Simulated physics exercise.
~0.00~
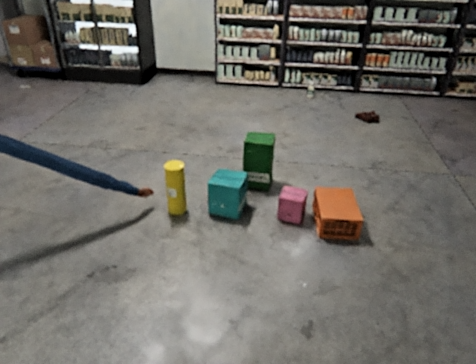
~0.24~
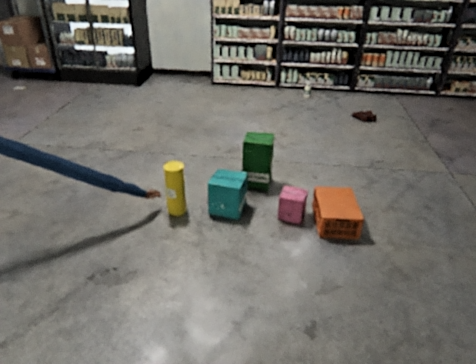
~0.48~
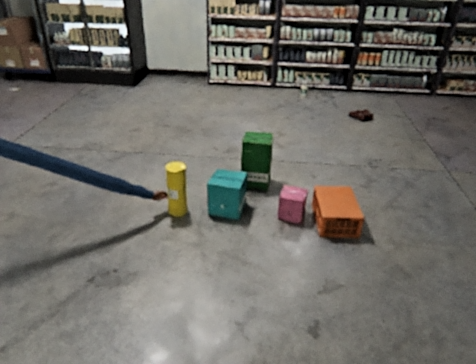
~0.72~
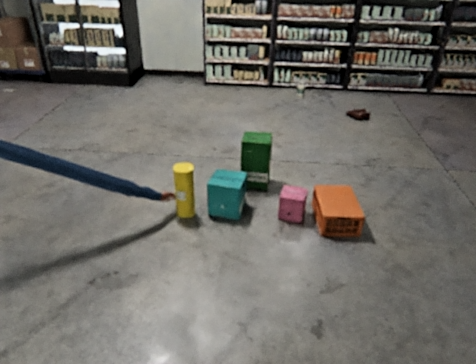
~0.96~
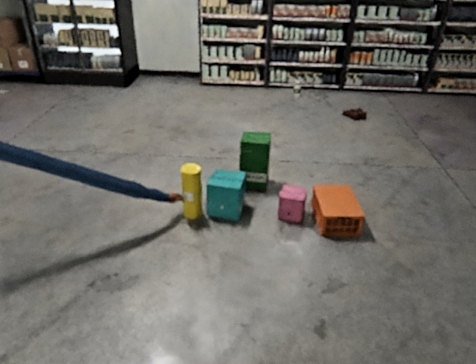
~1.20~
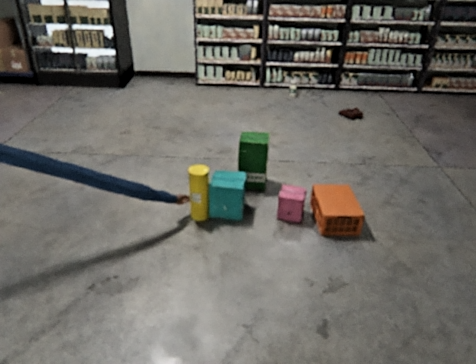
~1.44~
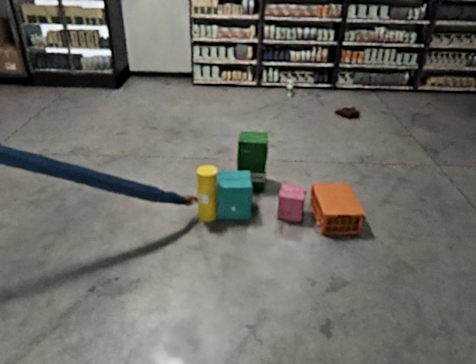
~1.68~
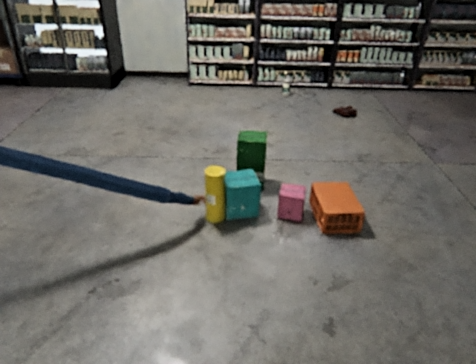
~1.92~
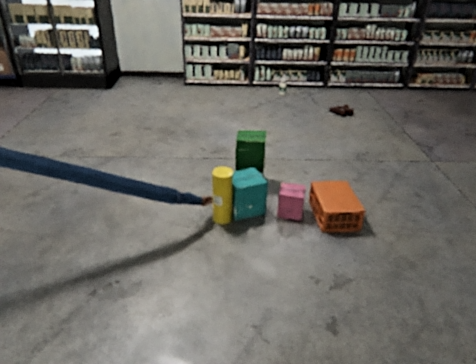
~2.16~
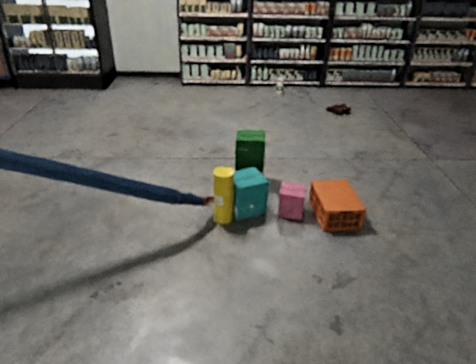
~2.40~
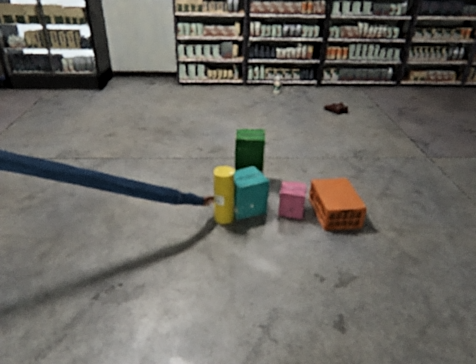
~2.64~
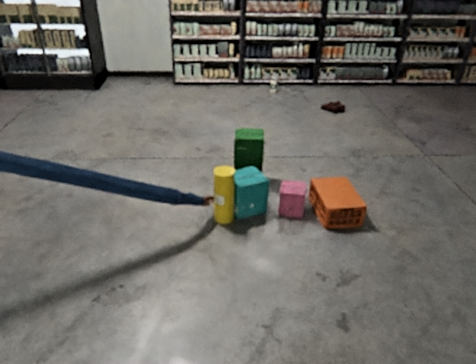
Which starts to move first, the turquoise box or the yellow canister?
The yellow canister starts to move first, and the turquoise box only starts sliding later, once the canister has reached it.
